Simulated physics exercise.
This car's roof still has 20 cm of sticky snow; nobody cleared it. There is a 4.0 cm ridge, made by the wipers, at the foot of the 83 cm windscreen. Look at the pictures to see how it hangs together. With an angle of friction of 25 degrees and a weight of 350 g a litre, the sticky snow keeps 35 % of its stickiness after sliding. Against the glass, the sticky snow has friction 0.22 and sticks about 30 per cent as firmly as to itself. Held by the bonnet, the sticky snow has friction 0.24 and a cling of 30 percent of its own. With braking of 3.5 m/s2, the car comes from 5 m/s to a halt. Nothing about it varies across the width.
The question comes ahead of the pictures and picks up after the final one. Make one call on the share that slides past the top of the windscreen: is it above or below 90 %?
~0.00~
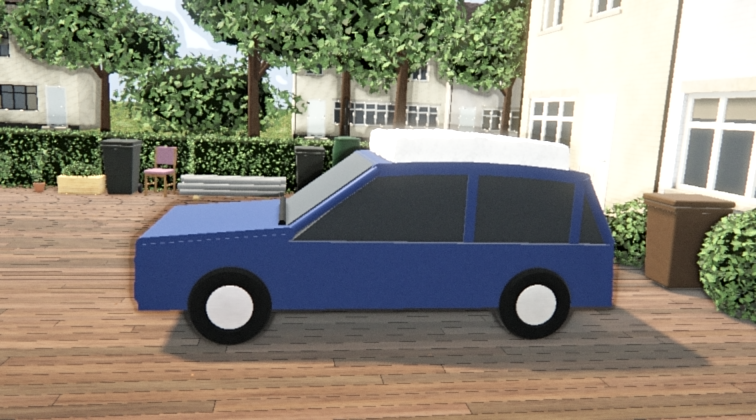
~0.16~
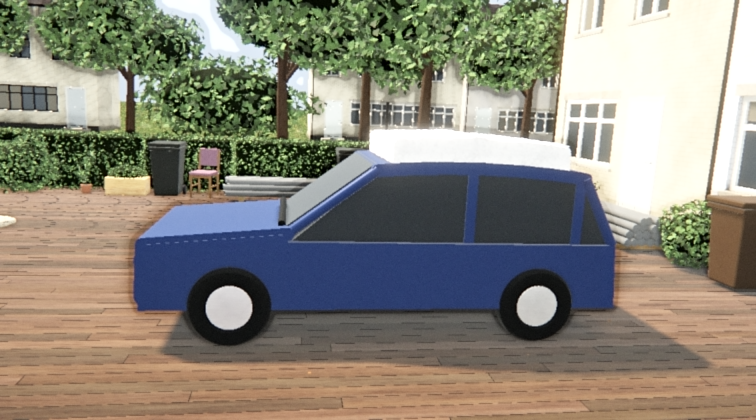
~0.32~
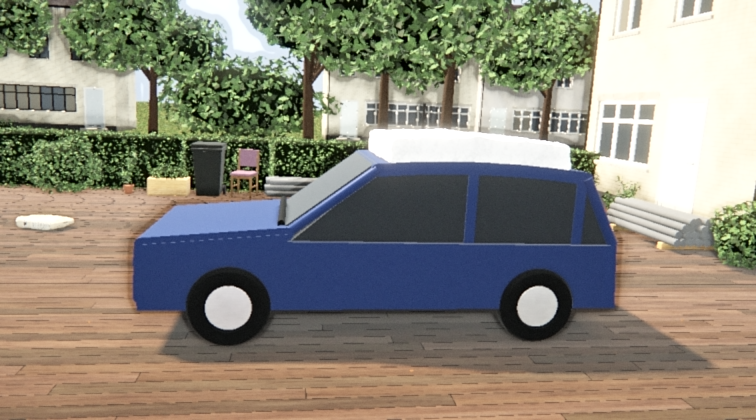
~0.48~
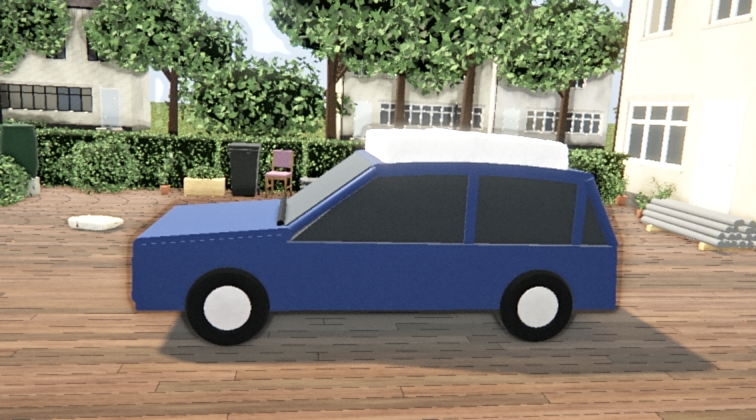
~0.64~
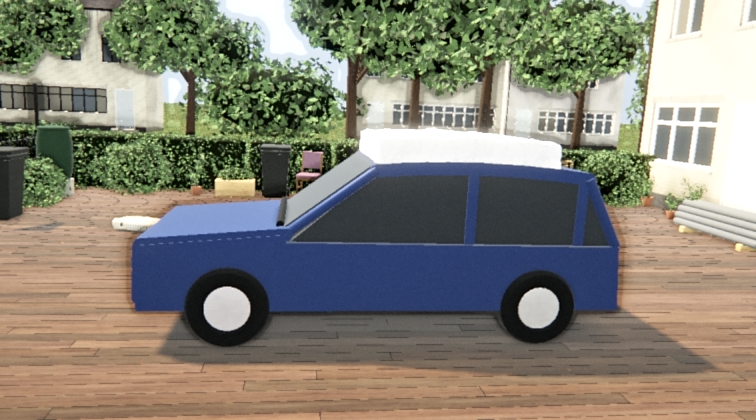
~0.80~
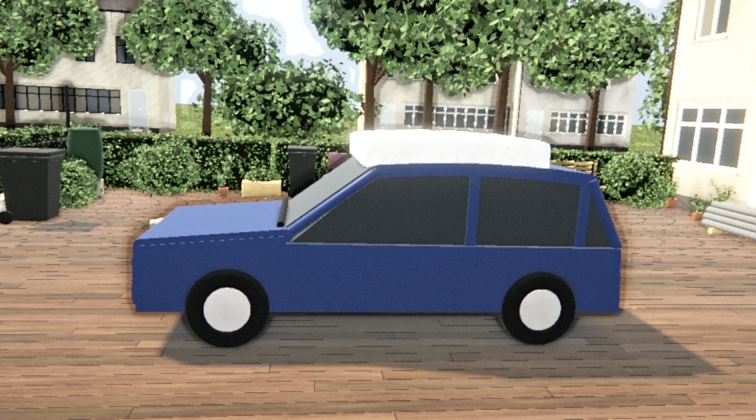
My call: Above.
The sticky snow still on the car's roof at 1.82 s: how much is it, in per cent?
I'd say close to 0 in a hundred.
After 1.27 s, 55 % of the snow is on the roof, 35 % on the glass, 10 % on the bonnet and none has gone off the nose.
After 1.82 s, none of the snow is on the roof, 27 % on the glass, 67 % on the bonnet and 6 % has gone off the nose.
After 2.38 s, none of the snow is on the roof, 5 % on the glass, 55 % on the bonnet and 40 % has gone off the nose.
After 2.93 s, none of the snow is on the roof, 5 % on the glass, 27 % on the bonnet and 68 % has gone off the nose.
After 3.20 s, at the end, none of the snow is on the roof, 5 % on the glass, 26 % on the bonnet and 69 % has gone off the nose.
